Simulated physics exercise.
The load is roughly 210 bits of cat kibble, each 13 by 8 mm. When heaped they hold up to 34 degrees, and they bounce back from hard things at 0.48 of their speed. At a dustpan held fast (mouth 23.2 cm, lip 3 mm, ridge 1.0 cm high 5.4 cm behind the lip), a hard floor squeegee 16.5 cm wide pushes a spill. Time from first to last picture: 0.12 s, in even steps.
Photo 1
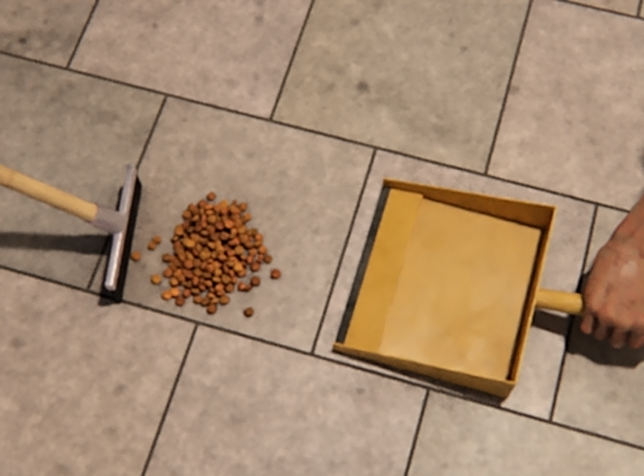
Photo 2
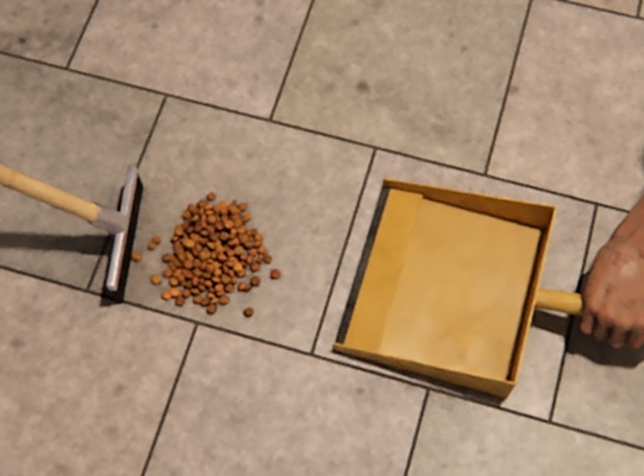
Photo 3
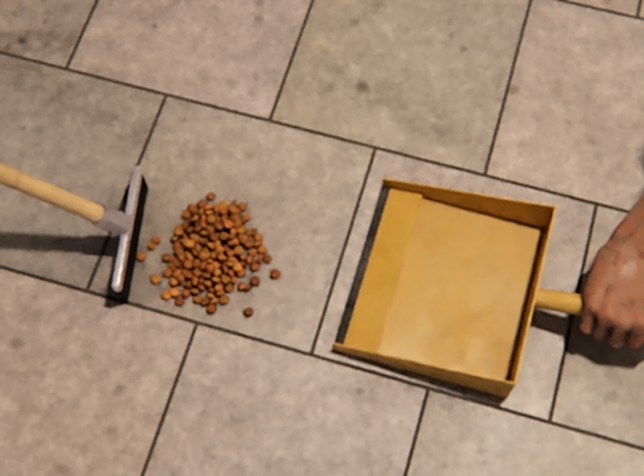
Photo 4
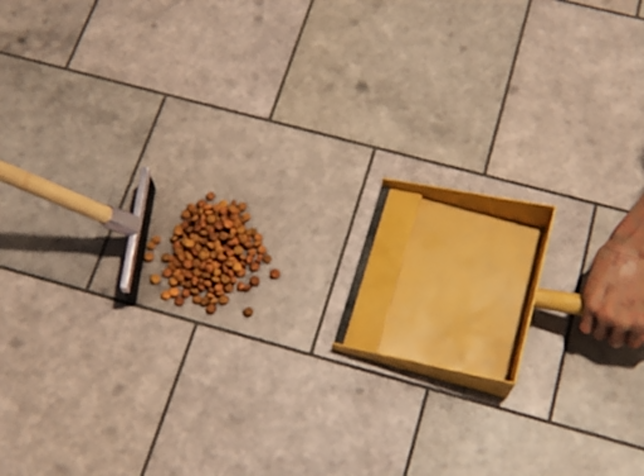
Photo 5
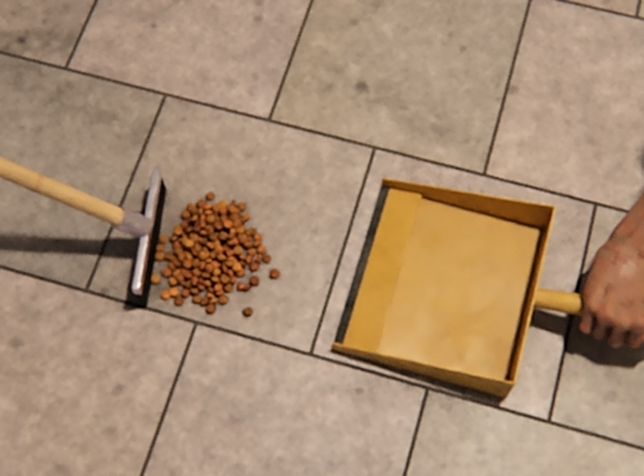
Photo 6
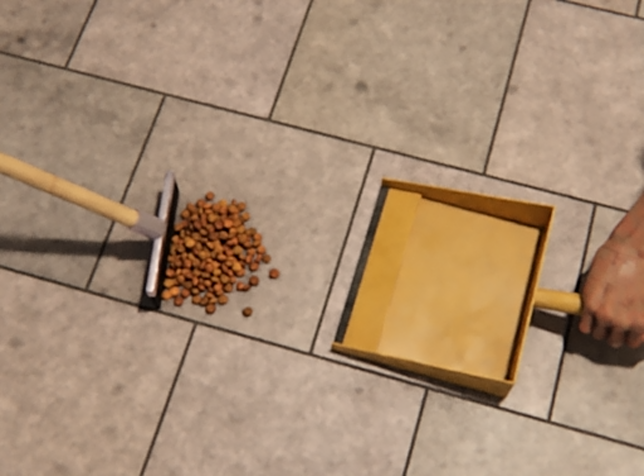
On a grey tiled floor, a squeegee with a wooden handle stands left of a heap of brown kibble, while a hand at right holds a yellow dustpan still. The blade creeps rightward, slowly at first, meets the nearest pieces, then presses into the heap's left edge, bunching it slightly.
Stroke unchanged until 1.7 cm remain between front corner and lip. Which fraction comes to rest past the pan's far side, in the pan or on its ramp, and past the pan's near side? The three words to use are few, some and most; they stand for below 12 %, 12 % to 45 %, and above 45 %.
Far side: Few, pan: Some, near side: Few.
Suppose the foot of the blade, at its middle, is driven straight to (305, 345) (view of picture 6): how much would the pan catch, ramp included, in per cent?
About 10 per cent.
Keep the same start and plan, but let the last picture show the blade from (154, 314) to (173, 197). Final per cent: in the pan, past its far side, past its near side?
Per cent by place - pan 15, far side 0, near side 20.
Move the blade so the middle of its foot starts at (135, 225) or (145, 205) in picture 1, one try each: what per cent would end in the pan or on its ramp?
Roughly 45 % and 35 %.
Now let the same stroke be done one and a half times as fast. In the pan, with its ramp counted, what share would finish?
In that case close to 55 per cent.
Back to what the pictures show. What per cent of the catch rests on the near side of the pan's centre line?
Some 70 per cent.
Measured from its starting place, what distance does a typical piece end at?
Median: Approx. 20 cm.
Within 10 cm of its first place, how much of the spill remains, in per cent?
Near 5 per cent.
Then, 0.15 s after the last picture, middle of the blade 13 cm from the lip; 0 % over the lip, far side 0 %, near side 5 %.
Then, 0.25 s after the last picture, middle of the blade 6 cm from the lip; 0 % over the lip, far side 0 %, near side 5 %.
Then, 0.48 s after the last picture, middle of the blade 3 cm from the lip; 40 % over the lip, far side 0 %, near side 5 %.
In the end, far side 0 %, pan 40 %, near side 5 %, in front of the lip or behind the blade 50 %.
